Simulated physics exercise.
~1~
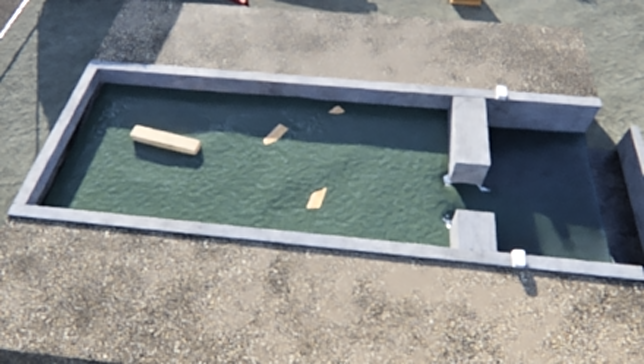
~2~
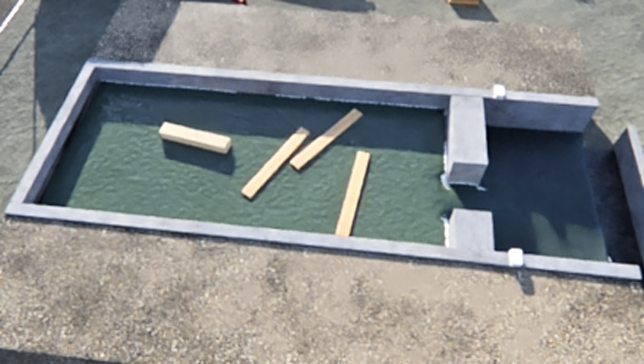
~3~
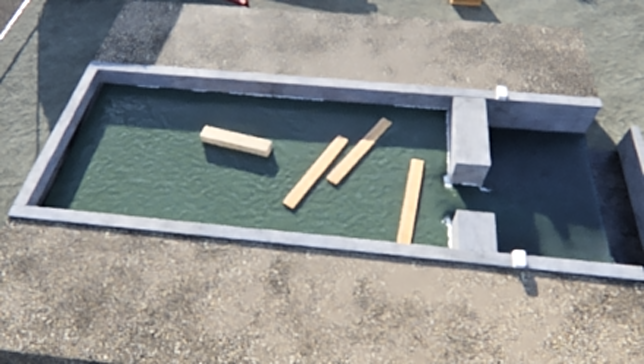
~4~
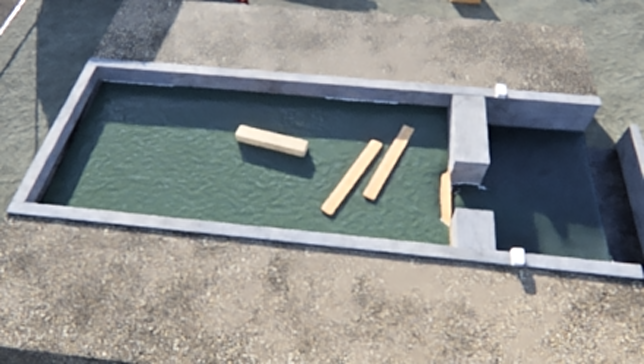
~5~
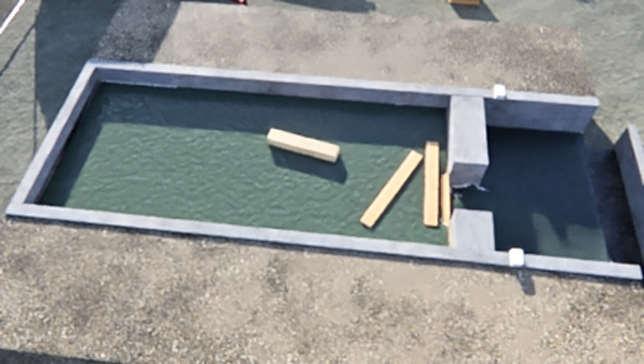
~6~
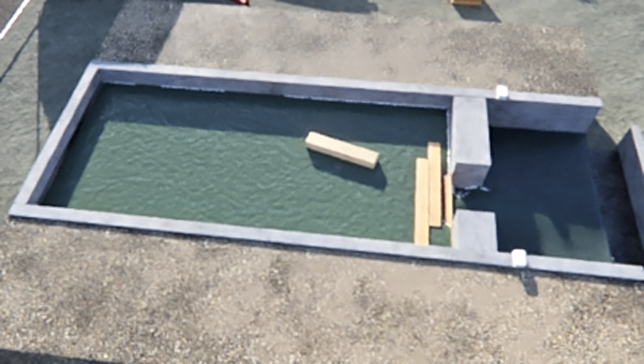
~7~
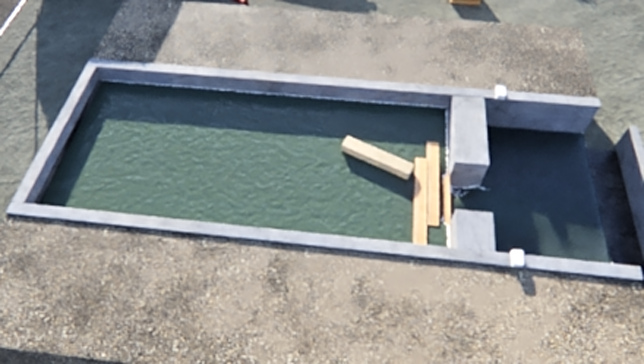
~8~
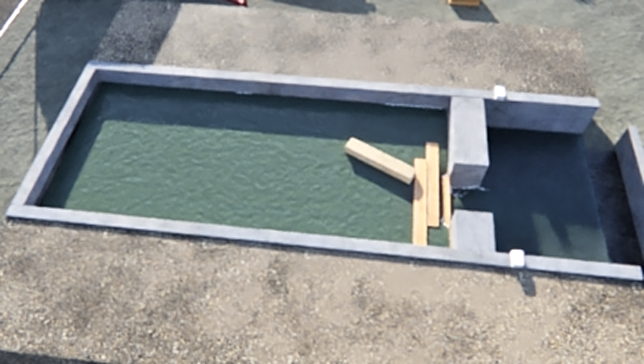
A long concrete channel of dark green water lies across gravelly ground, seen from above at a slant, with a narrow gap between two grey blocks near its right end and a small white marker on each bank. Four pale wooden pieces, a thick beam at left and three planks, drift to the right. The foremost plank reaches the gap and lodges upright across it. The next two planks swing upright and stop against it one after another. Lastly the beam slides in, its end meeting the stack, and all four rest jammed before the gap, none past the markers.
